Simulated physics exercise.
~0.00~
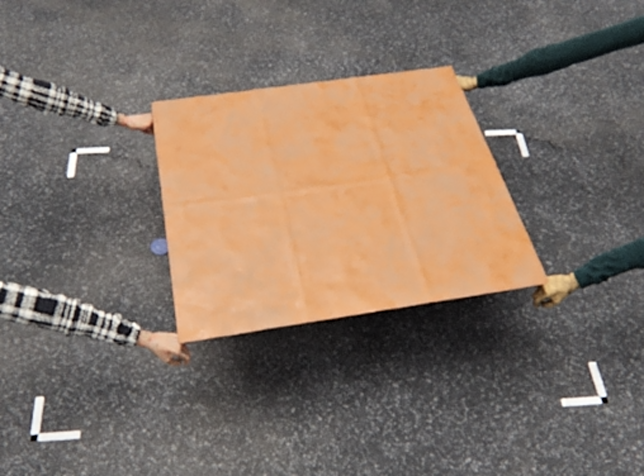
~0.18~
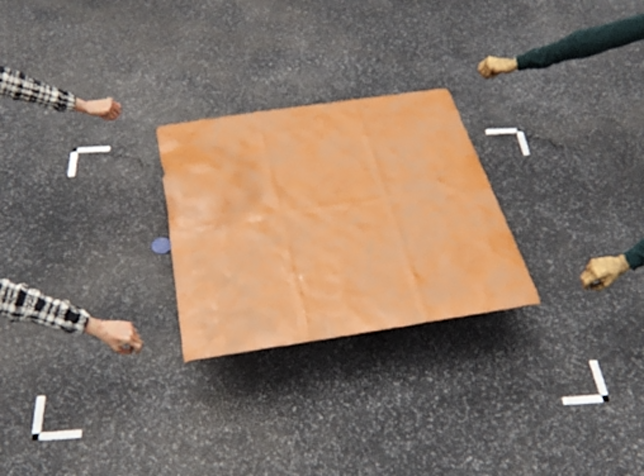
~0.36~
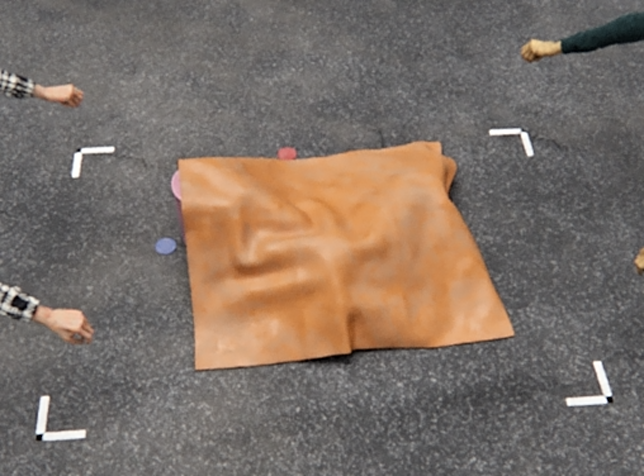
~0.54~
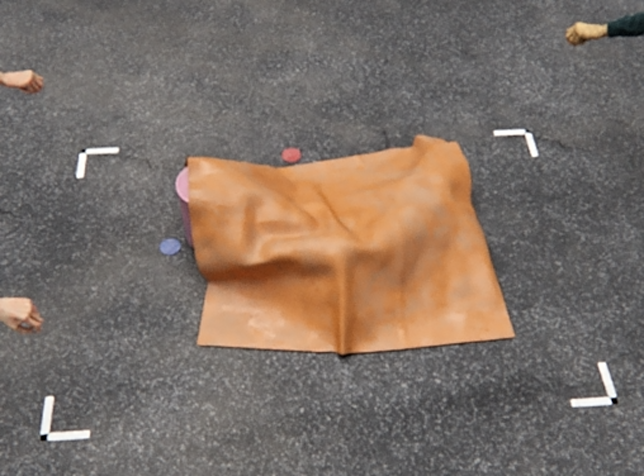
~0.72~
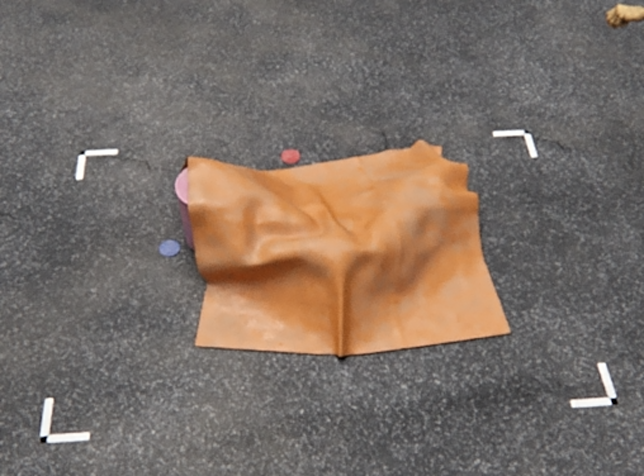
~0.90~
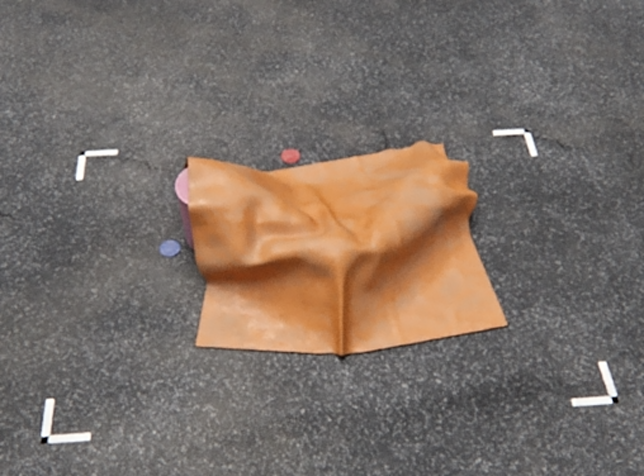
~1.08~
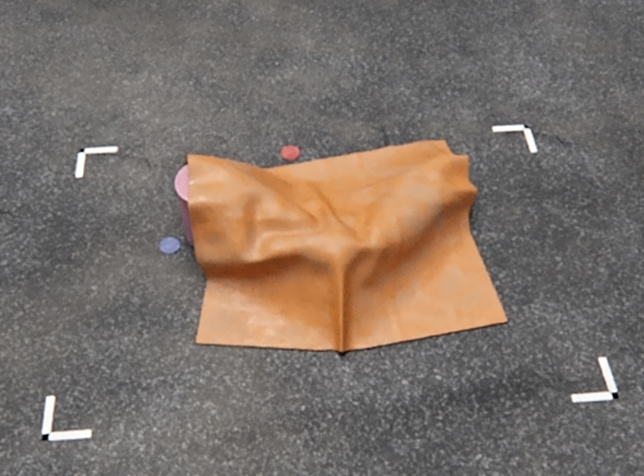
On a speckled dark grey floor between white corner marks, two pairs of hands held out an orange-brown sheet and let go, and it dropped and draped in folds over hidden shapes, leaving a blue disc, a red one and a pink edge showing.
